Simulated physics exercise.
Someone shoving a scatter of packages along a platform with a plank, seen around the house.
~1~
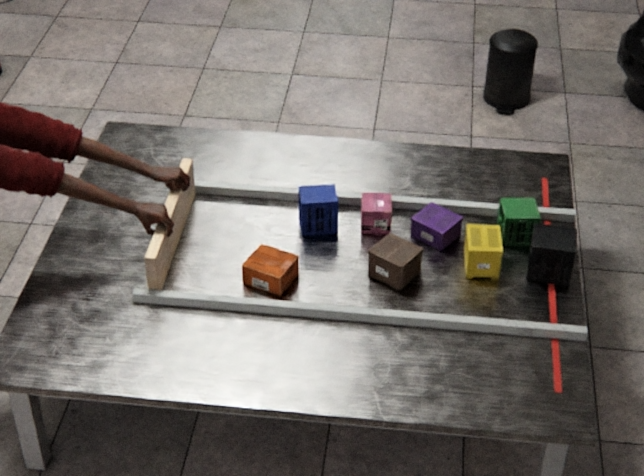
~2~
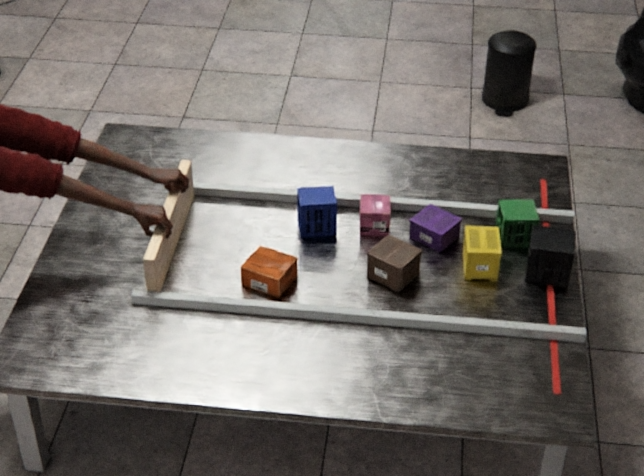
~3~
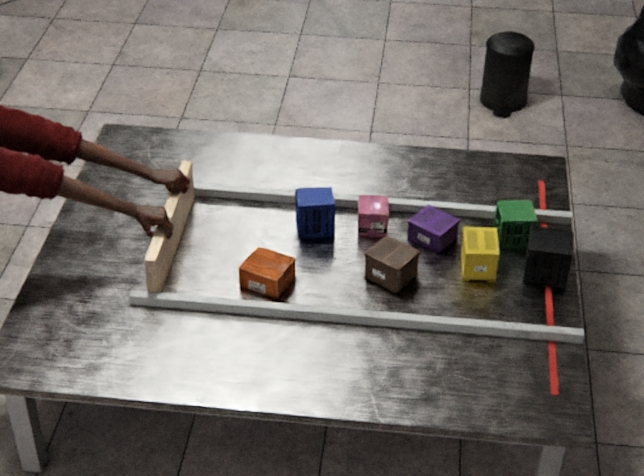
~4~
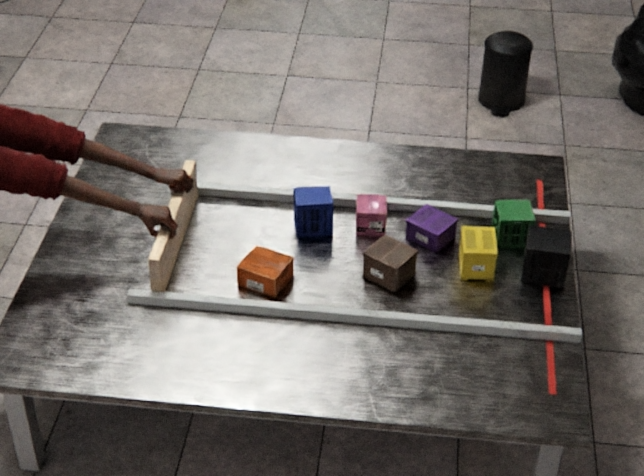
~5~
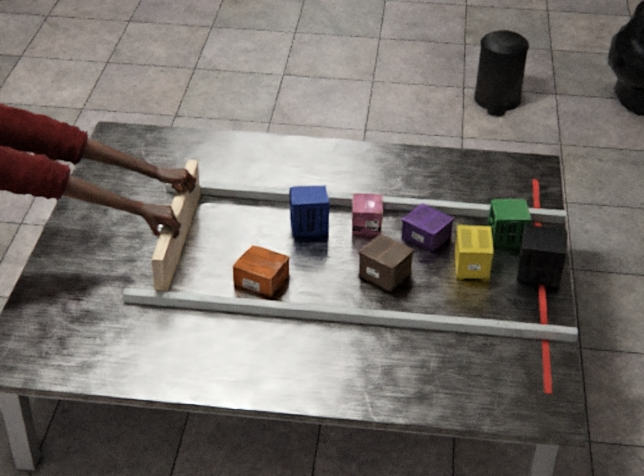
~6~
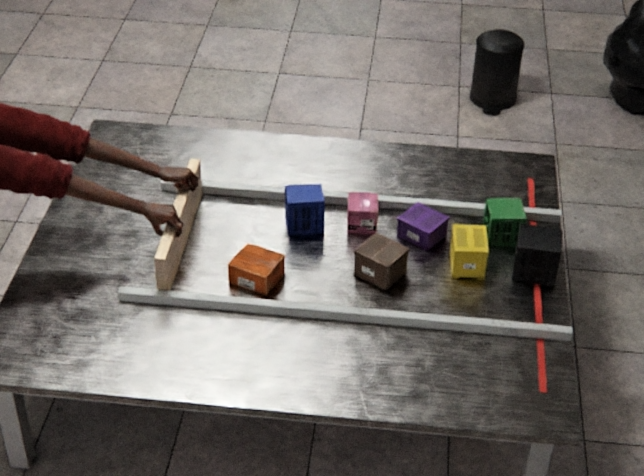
On a metal table, two red-sleeved arms held a wooden plank upright behind a scatter of colored boxes and edged it slightly to the right, while the boxes stayed put among themselves, untouched.
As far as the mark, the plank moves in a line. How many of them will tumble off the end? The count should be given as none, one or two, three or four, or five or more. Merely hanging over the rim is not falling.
Final count: Five or more.
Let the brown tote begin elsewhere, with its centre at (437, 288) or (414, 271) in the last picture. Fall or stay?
Taking the two places in order, it ends up down and then ends up down.
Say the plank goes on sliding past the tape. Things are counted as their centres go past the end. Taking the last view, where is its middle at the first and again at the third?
Roughly (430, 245) and then roughly (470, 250).
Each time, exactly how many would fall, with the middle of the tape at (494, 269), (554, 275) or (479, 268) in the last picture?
In that order 4, 8 and 4.
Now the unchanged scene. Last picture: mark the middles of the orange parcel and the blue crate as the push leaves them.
Okay, so first (562, 291), and next (556, 232).
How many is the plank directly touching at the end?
At rest, 2 are in contact.
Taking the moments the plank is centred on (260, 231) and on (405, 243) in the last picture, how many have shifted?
I count 1 first and 8 after.
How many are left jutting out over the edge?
It totals 2.
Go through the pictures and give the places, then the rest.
In the first frame, black crate (552, 255); green crate (518, 222); yellow tote (483, 252); plank (172, 224); tape (551, 273).
In the second frame, green crate (517, 223); purple tote (435, 229).
In the third frame, yellow tote (479, 254); plank (171, 226).
In the fourth frame, black crate (546, 257); brown tote (390, 264).
In the fifth frame, green crate (509, 223); blue crate (309, 211).
In the sixth frame, black crate (537, 255); green crate (504, 222); yellow tote (469, 252); plank (180, 224); tape (536, 273).
Early on, none off yet; black crate at rest near (537, 255); green crate at rest near (504, 222); yellow tote at rest near (469, 252).
A while later, none off yet; black crate travelled a little near (555, 253); green crate travelled about its own width near (544, 221); yellow tote travelled about its own width near (517, 254).
Finally, the number that fall off is five or more; lost, pink parcel, brown tote, purple tote, yellow tote, green crate and black crate.
